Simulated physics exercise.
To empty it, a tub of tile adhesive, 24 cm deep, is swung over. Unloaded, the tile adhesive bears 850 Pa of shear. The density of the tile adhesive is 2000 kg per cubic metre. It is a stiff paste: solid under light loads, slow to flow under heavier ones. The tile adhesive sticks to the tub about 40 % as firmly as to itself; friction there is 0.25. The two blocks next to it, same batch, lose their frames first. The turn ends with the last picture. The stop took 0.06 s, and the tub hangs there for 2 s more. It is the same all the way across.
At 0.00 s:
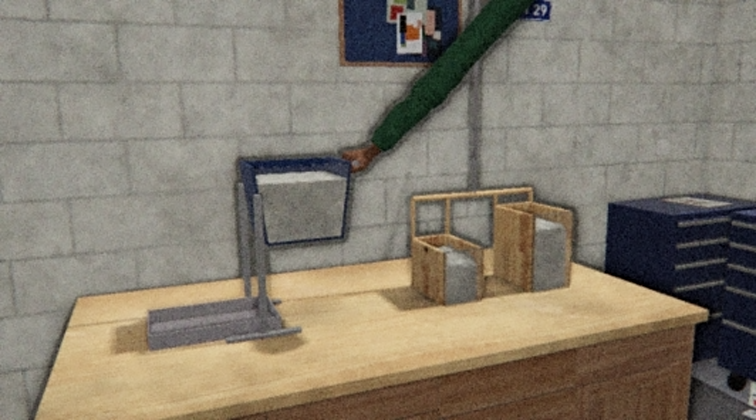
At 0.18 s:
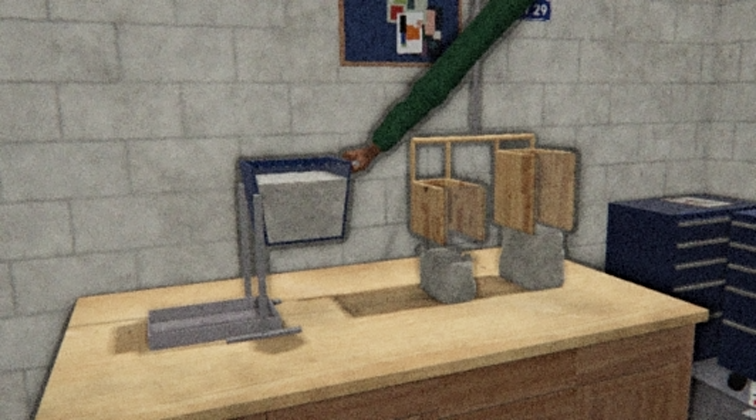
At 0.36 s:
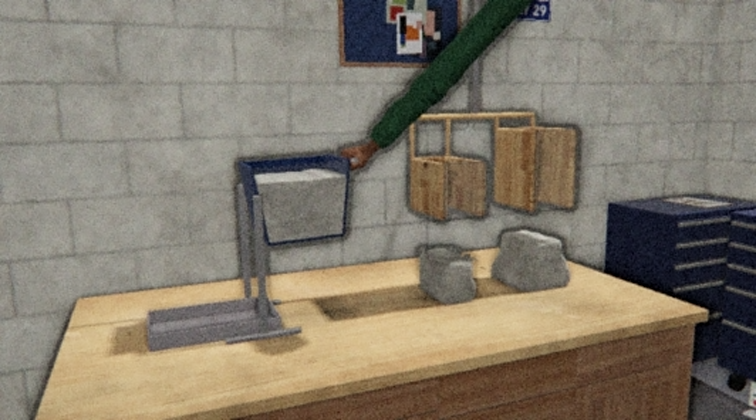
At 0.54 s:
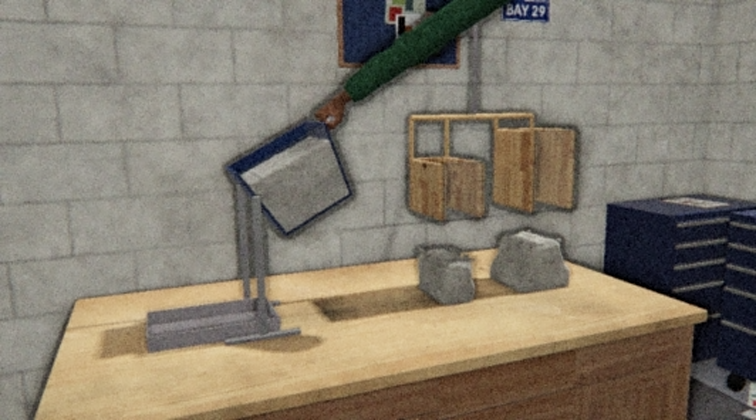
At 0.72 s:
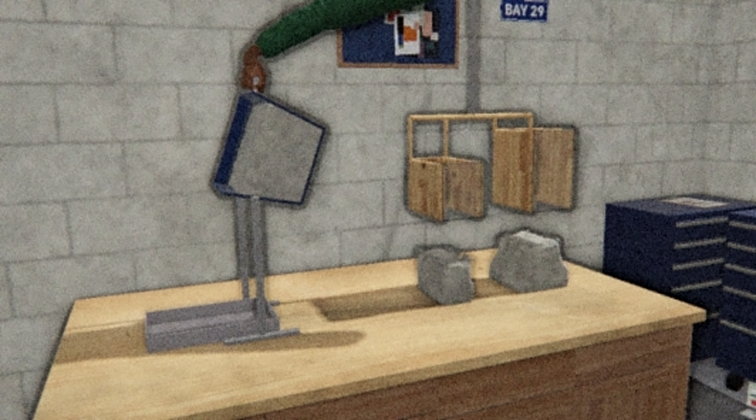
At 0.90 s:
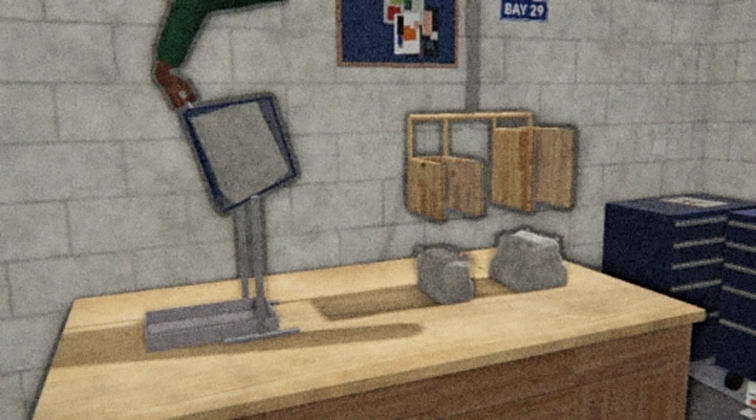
Wooden moulds lift off two grey blocks, then a green-sleeved arm turns a tub leftward.
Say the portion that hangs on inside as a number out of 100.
Expect roughly 0 %.
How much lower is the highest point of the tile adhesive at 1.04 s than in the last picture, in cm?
Some 10 cm.
By 1.04 s, the tub is at 106 degrees and holds 56 %.
By 1.21 s, the tub is at 106 degrees and holds 4 %.
By 1.38 s, the tub is at 106 degrees and holds 0 %.
By 1.55 s, the tub is at 106 degrees and holds 0 %.
By 2.90 s, at the end, the tub is at 106 degrees and holds 0 %.
